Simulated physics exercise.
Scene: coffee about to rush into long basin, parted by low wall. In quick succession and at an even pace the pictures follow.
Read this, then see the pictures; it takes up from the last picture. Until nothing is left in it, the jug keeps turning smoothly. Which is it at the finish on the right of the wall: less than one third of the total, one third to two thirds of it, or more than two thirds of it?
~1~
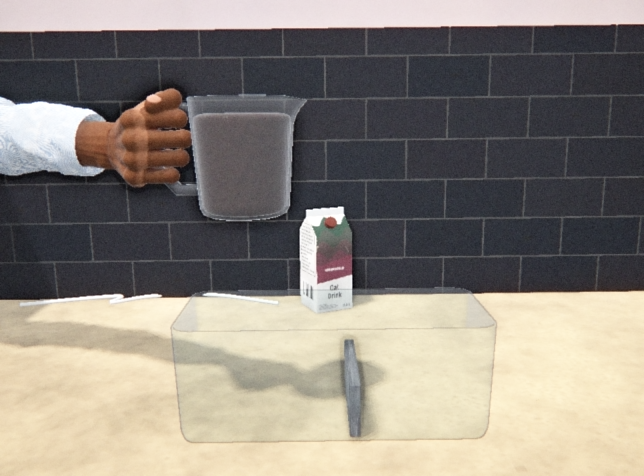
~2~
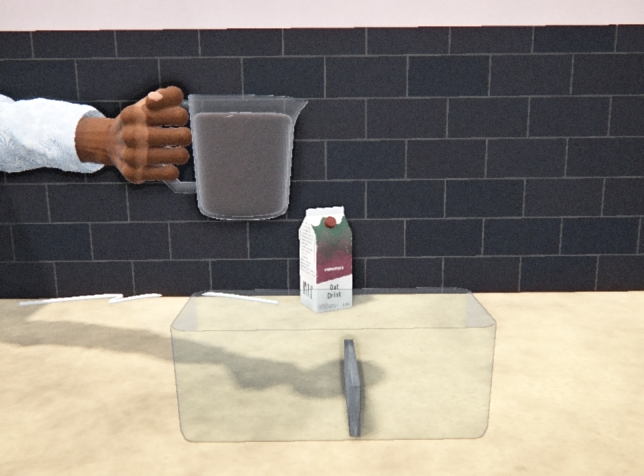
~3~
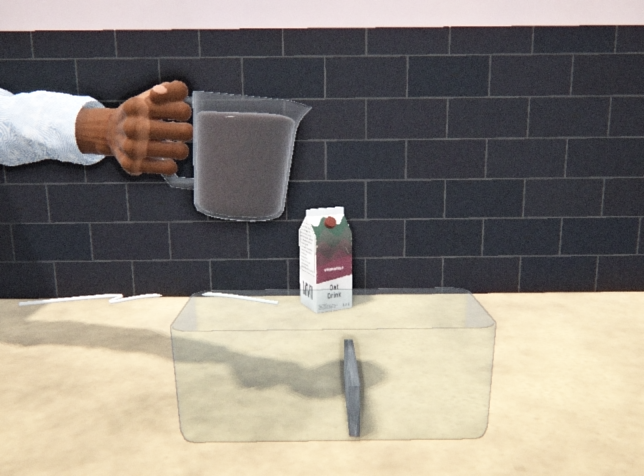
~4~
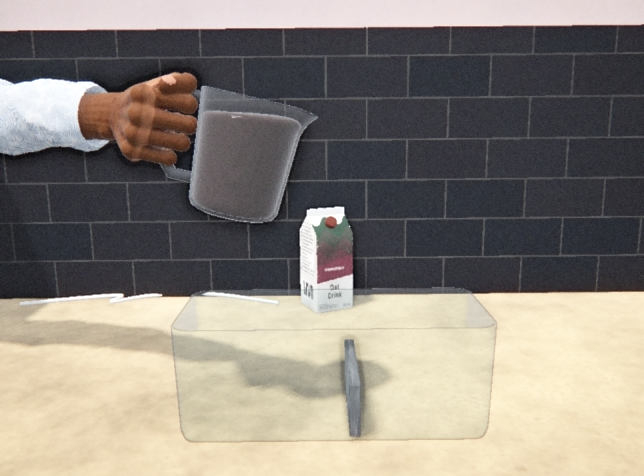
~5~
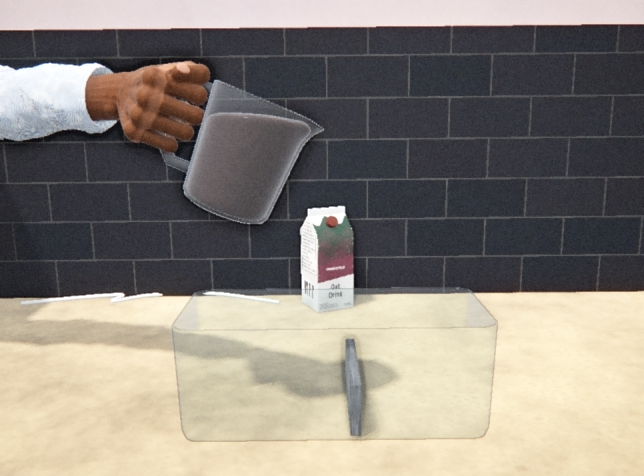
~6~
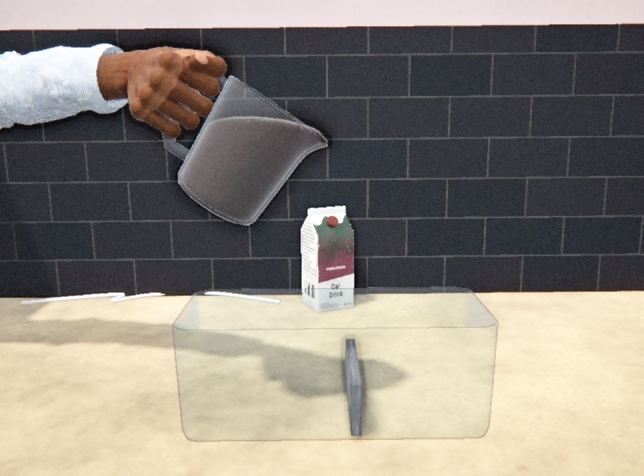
At the finish the right of the wall has more than two thirds of the total.
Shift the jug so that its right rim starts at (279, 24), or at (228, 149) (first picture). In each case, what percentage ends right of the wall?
About 80 per cent, then about 5 per cent.
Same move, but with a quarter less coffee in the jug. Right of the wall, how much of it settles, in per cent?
Some 85 parts in a hundred, give or take.
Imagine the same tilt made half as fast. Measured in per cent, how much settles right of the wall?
Near 90 parts in a hundred.
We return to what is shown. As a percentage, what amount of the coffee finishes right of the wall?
Near 85 in a hundred.
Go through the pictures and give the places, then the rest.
In the first frame, tilt 0°; pouring edge (306, 99); surface from (194, 116) to (291, 115); the long basin's rim runs from (183, 312) to (482, 308); the wall's top is at (352, 362).
In the second frame, tilt 2°; pouring edge (307, 100); surface from (195, 115) to (292, 116).
In the third frame, tilt 6°; pouring edge (311, 106); surface from (199, 114) to (296, 119).
In the fourth frame, tilt 13°; pouring edge (318, 115); surface from (204, 114) to (303, 122).
In the fifth frame, tilt 23°; pouring edge (324, 128); surface from (206, 124) to (309, 123).
In the sixth frame, tilt 34°; pouring edge (328, 144); surface from (199, 141) to (323, 134); 1 per cent is over the edge.
A moment on, the jug is tipped on its side and 53 per cent is still to pour, 0 is left of the wall and 15 right of it.
Next, the jug is tipped right over and 11 per cent is still to pour, 5 is left of the wall and 65 right of it.
Then the jug is tipped right over and 1 per cent is still to pour, 10 is left of the wall and 85 right of it.
Later the jug is tipped right over and 0 per cent is still to pour, 13 is left of the wall and 86 right of it.
Finally, 13 per cent lies left of the wall, 86 right of it and 1 outside.
